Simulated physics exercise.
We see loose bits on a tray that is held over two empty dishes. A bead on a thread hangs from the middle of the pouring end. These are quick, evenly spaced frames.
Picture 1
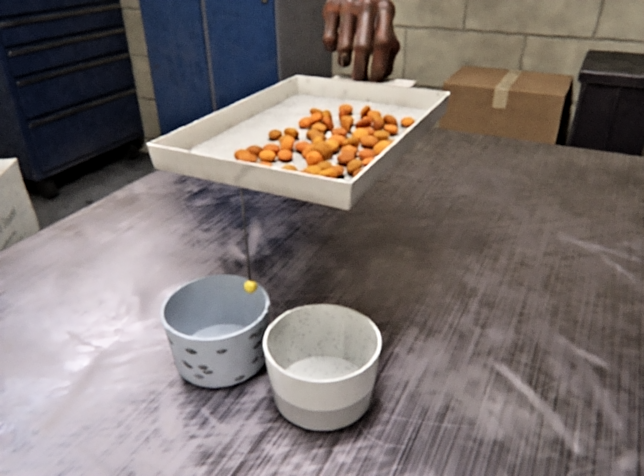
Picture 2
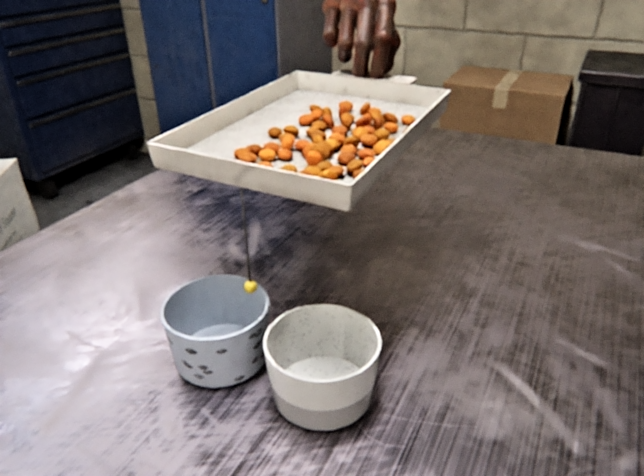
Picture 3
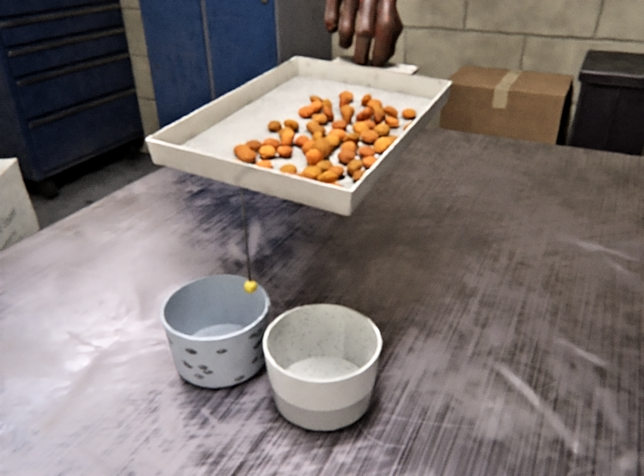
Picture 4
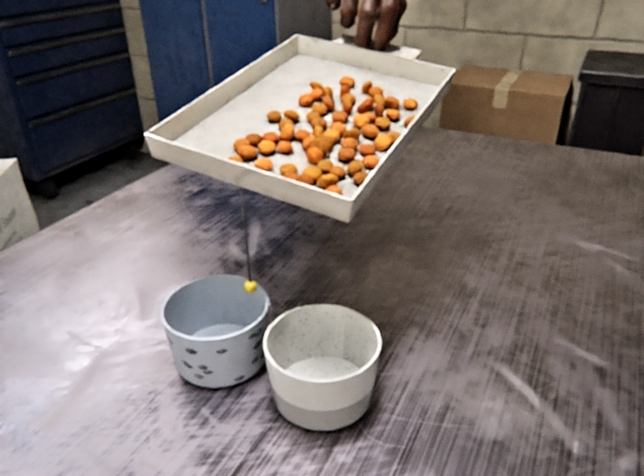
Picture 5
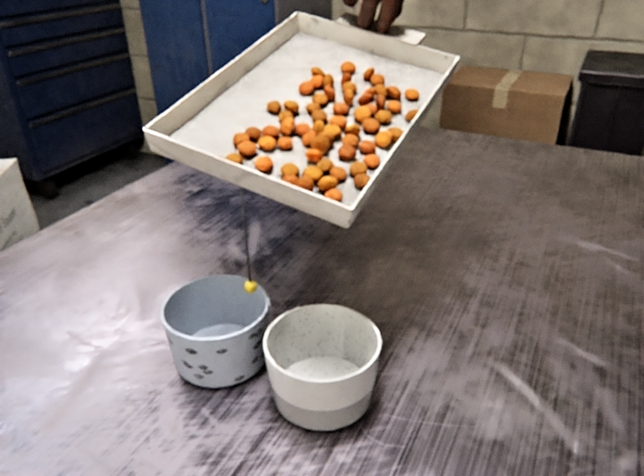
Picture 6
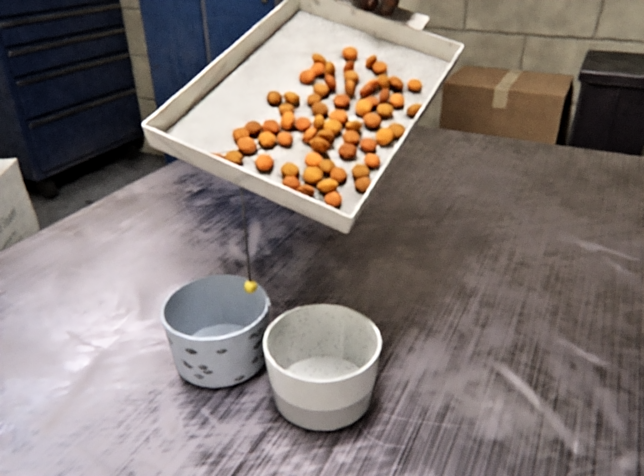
The clip shows a hand holding a white tray of small orange-brown pieces above two empty dishes, steadily raising its far side so the tray tilts toward the viewer, its near right corner dipping slightly while a yellow bead hangs below.
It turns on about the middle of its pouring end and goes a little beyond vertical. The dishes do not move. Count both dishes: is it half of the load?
In the dishes lies the larger part of it.
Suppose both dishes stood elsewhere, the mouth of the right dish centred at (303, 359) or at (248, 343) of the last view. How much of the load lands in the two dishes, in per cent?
About 30 and 0 per cent.
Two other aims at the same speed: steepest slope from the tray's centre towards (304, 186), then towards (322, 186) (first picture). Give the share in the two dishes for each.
First some 80, then 80 per cent.
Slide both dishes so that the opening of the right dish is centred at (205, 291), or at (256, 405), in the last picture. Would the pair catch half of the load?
At the first place less than half, at the second not half.
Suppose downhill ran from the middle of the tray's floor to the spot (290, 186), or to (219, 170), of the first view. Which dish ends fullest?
One: Right. Two: The left one.
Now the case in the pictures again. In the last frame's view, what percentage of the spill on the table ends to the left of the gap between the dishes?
It comes to 0 per cent or so.
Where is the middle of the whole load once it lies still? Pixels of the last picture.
At about (336, 377).
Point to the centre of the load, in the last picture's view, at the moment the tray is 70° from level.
At about (340, 154).
Just after the last frame, tray tipped steeply; every one on the tray.
A moment on, tray tipped past a quarter turn; roughly two thirds on the tray; about a tenth in the right dish; about a tenth outside both; roughly a quarter in the air.
Further on, tray tipped past a quarter turn; roughly two thirds in the right dish; roughly a third outside both.
When it is over, tray tipped past a quarter turn; roughly two thirds in the right dish; not one in the left dish; roughly a third outside both.
